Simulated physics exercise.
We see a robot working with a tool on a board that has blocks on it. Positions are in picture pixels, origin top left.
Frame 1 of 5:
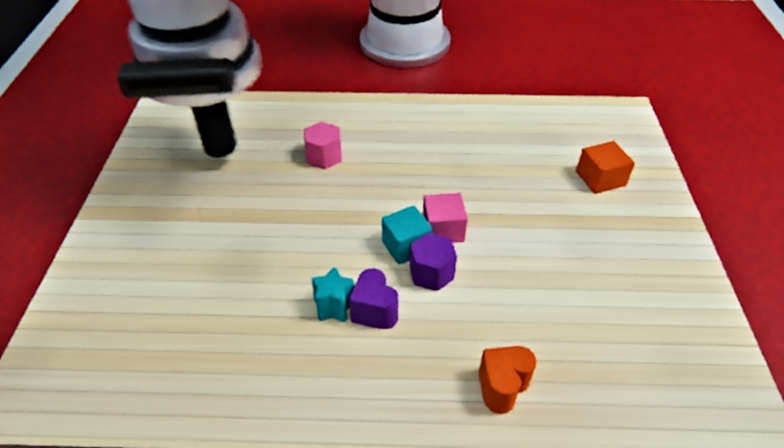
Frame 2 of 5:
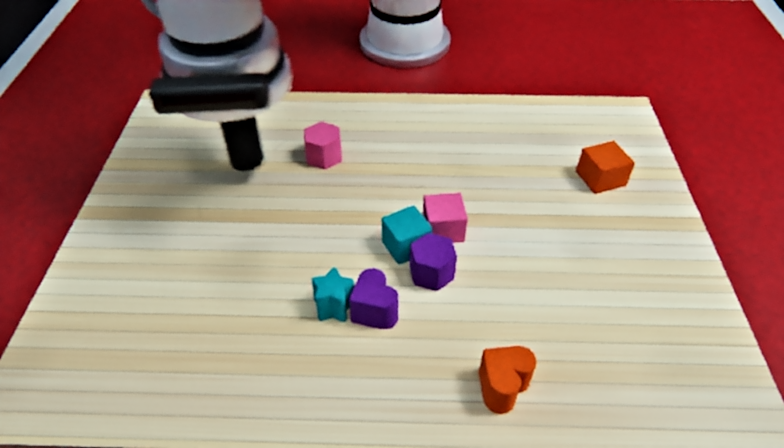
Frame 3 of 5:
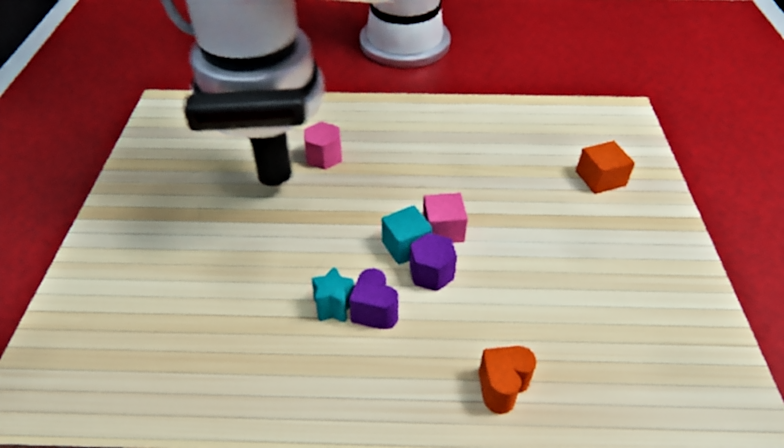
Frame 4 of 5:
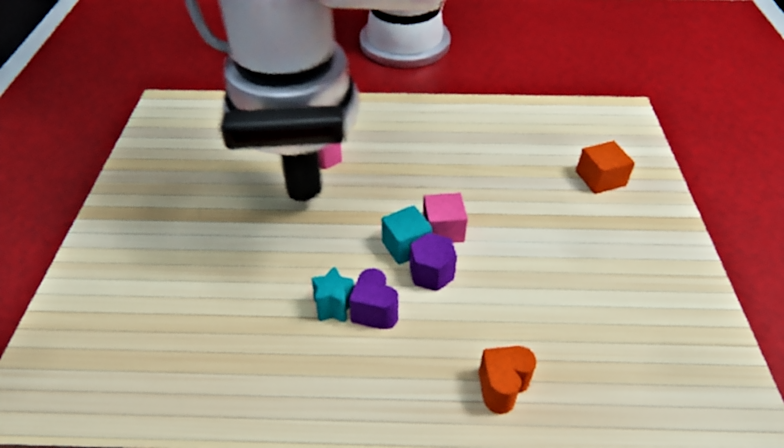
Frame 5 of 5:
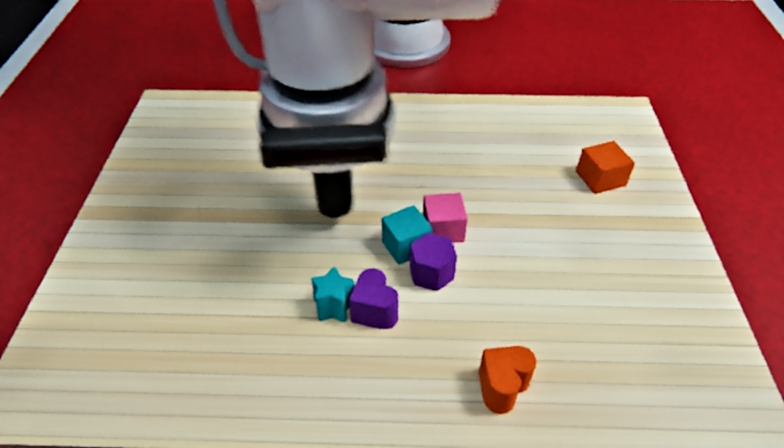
Robot arm with a black tool moving diagonally right and nearer across a wooden board, passing in front of a pink block.
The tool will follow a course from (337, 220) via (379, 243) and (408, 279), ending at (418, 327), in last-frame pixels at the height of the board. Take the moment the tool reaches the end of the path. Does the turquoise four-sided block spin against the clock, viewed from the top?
Yes.
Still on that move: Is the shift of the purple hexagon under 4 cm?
No - that is not the case.
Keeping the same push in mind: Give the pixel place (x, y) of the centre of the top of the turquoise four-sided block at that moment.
The turquoise four-sided block ends near (448, 243).
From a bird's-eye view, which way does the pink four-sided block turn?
From above, the pink four-sided block will be seen to turn anti-clockwise.
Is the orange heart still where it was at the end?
Yes - that is the case.
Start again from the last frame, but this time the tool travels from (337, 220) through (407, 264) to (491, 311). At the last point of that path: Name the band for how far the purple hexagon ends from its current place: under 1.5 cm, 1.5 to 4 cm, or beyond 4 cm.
Result: Over 4 cm.
What follows on the original path. One third of the way, tool at (380, 228); turquoise four-sided block at (423, 228); purple hexagon at (446, 258), turned 15° clockwise; pink four-sided block at (451, 205), turned 20° anticlockwise.
Two thirds of the way, tool at (409, 265); turquoise four-sided block at (448, 243), turned 65° anticlockwise; purple hexagon at (480, 274), turned 60° clockwise; pink four-sided block at (454, 205), turned 30° anticlockwise.
At the end, tool at (418, 313); purple heart in place; turquoise four-sided block at (448, 243), turned 70° anticlockwise; purple hexagon at (480, 274), turned 60° clockwise; pink four-sided block at (454, 205), turned 30° anticlockwise; orange heart in place.
